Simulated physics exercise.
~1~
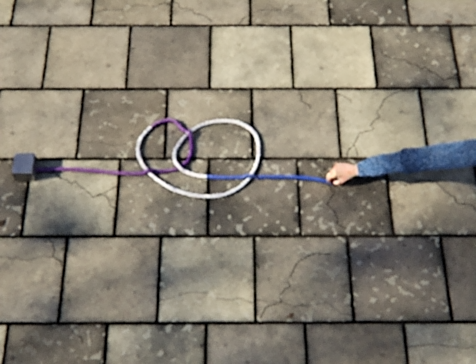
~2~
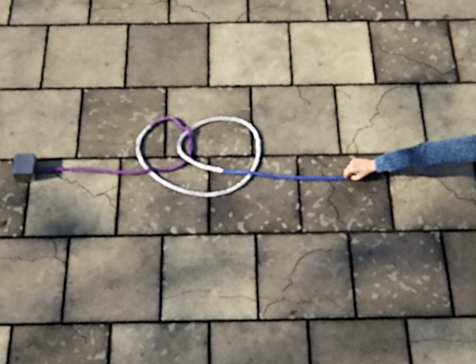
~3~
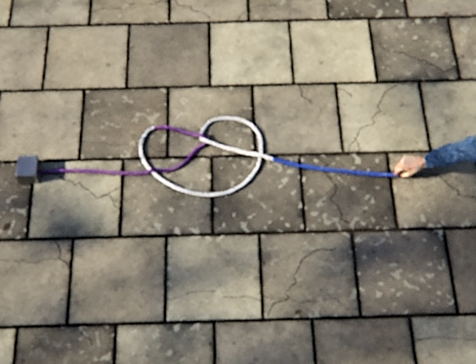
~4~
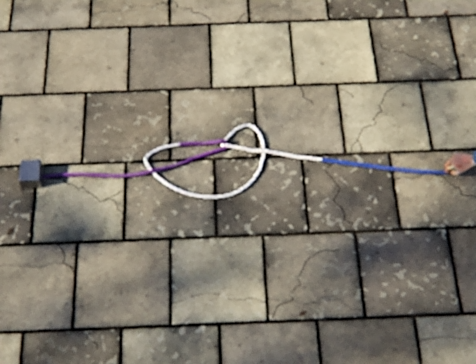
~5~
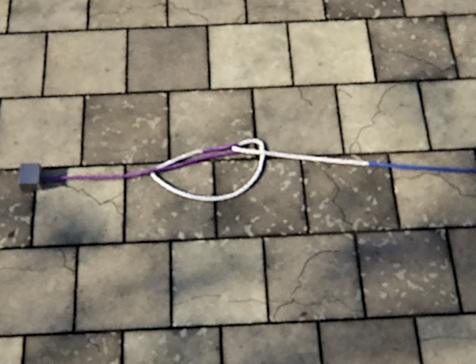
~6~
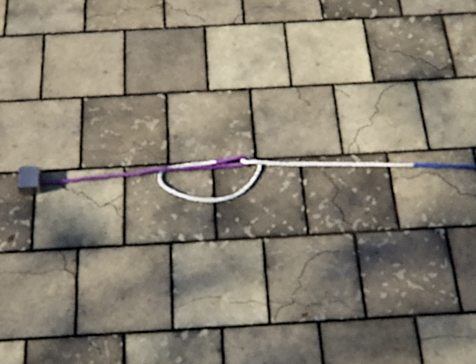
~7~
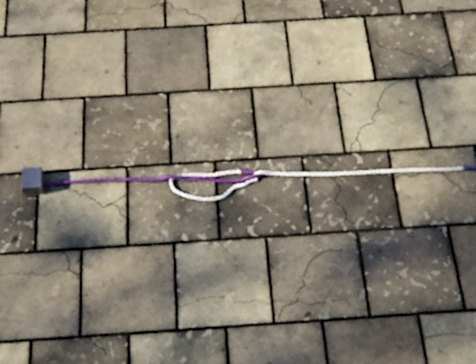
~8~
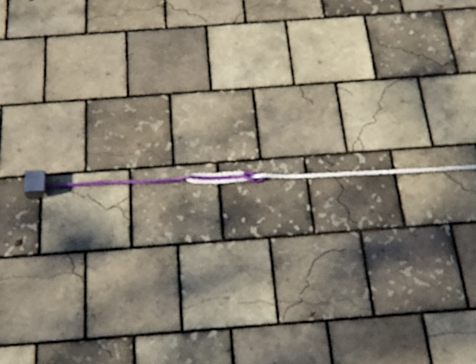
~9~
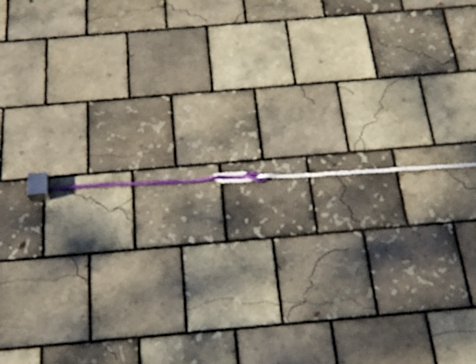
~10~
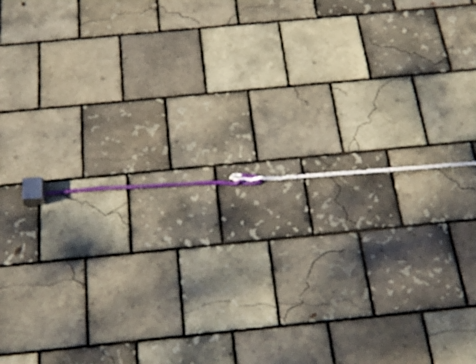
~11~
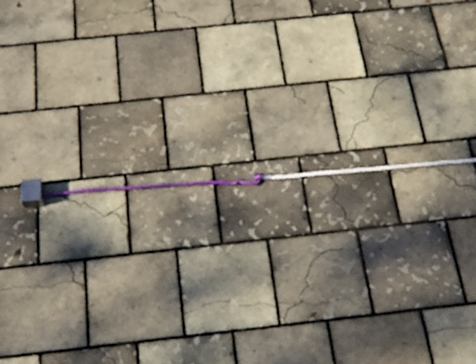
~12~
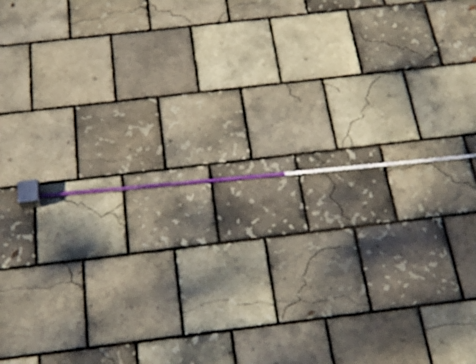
The video shows a purple, white and blue rope looped on stone paving, its left end fixed to a small block, as a hand pulls the other end right and out of view. The loops shrink to a small lump, which then disappears, leaving the rope straight.
